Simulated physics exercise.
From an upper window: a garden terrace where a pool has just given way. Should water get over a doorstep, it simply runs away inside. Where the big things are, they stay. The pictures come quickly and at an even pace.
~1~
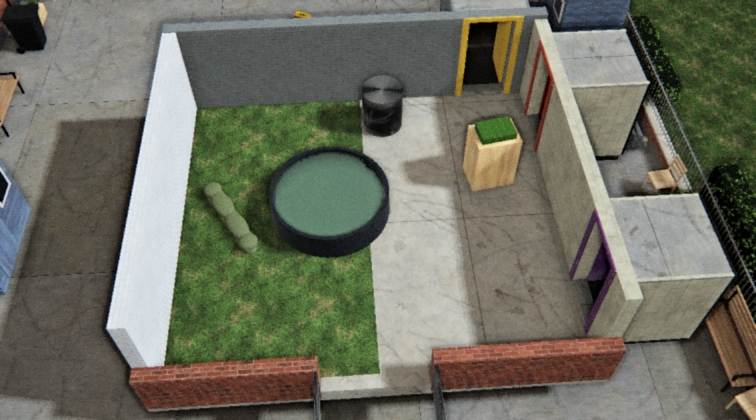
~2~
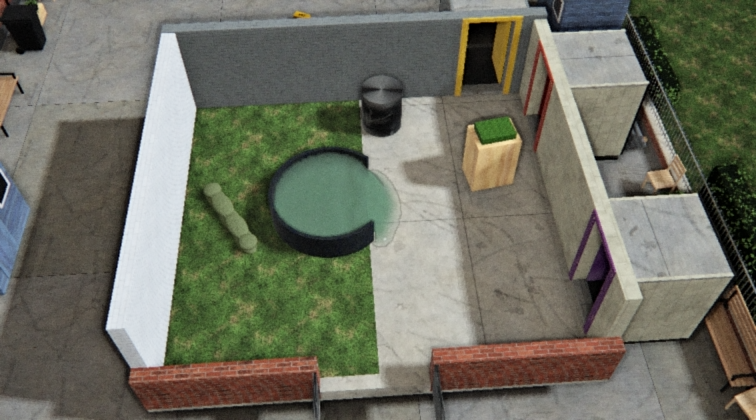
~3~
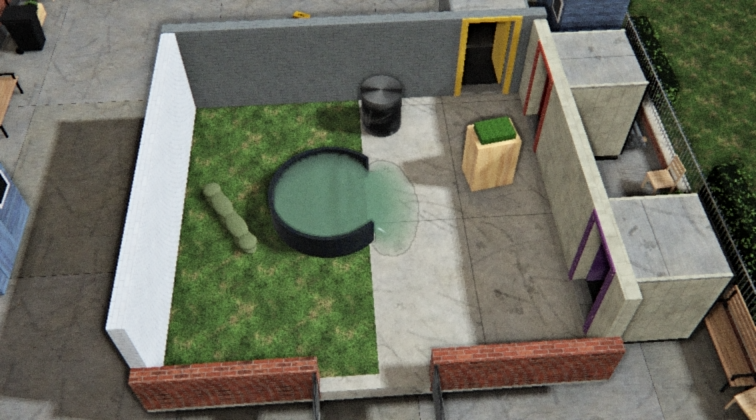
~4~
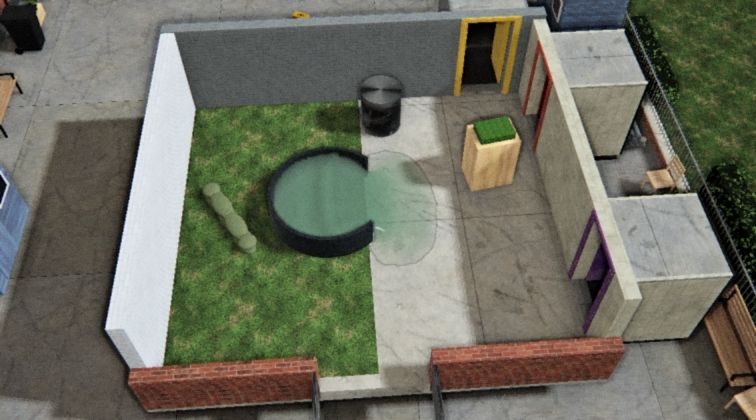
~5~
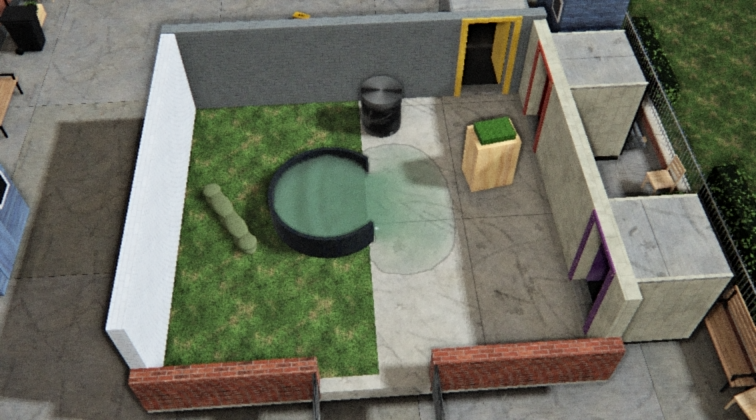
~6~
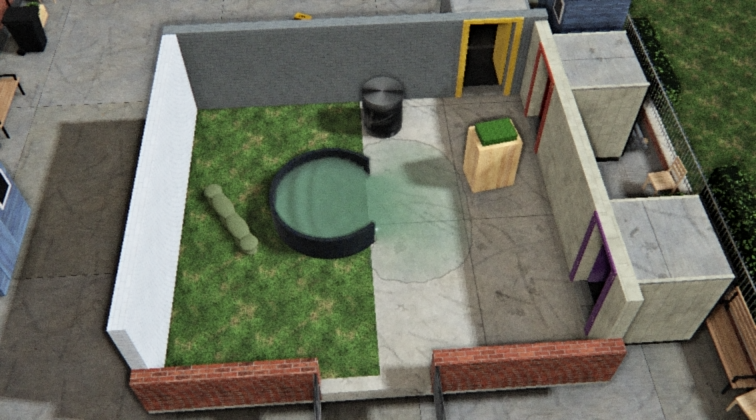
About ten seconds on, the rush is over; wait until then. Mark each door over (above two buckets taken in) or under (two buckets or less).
Yellow door: Over. Purple door: Over. Red door: Over.
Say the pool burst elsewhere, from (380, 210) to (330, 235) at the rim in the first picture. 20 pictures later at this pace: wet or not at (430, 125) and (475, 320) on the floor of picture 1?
Well, the first place would be still bare and the second one submerged.
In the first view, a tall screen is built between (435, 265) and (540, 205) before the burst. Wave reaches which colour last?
It would be the purple door.
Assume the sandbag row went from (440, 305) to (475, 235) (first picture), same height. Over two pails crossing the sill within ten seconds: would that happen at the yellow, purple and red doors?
Result: Yellow admits too much; purple admits too little; red admits too much.
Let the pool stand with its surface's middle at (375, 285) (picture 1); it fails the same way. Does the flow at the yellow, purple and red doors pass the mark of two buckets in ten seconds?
Result per door: Yellow gets past it; purple gets past it; red does not reach it.
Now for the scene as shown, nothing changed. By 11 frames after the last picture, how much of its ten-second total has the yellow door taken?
I'd say some 0 per cent.
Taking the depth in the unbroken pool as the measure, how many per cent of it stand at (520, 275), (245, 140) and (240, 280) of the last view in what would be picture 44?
14, 0 and 0 in a hundred, in turn.
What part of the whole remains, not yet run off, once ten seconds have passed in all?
Roughly 84 parts in every hundred.
A moment on, water covers 25 % of the floor; the yellow door not reached, the purple door not reached, the red door not reached.
Next, water covers 40 % of the floor; the yellow door wet at the sill, nothing in, the purple door wet at the sill, nothing in, the red door under two buckets in.
Then, water covers 40 % of the floor; the yellow door over two buckets in, the purple door under two buckets in, the red door under two buckets in.
Later, water covers 55 % of the floor; the yellow door over two buckets in, the purple door over two buckets in, the red door over two buckets in.
In the end, water covers 75 % of the floor; the yellow door over two buckets in, the purple door over two buckets in, the red door over two buckets in.
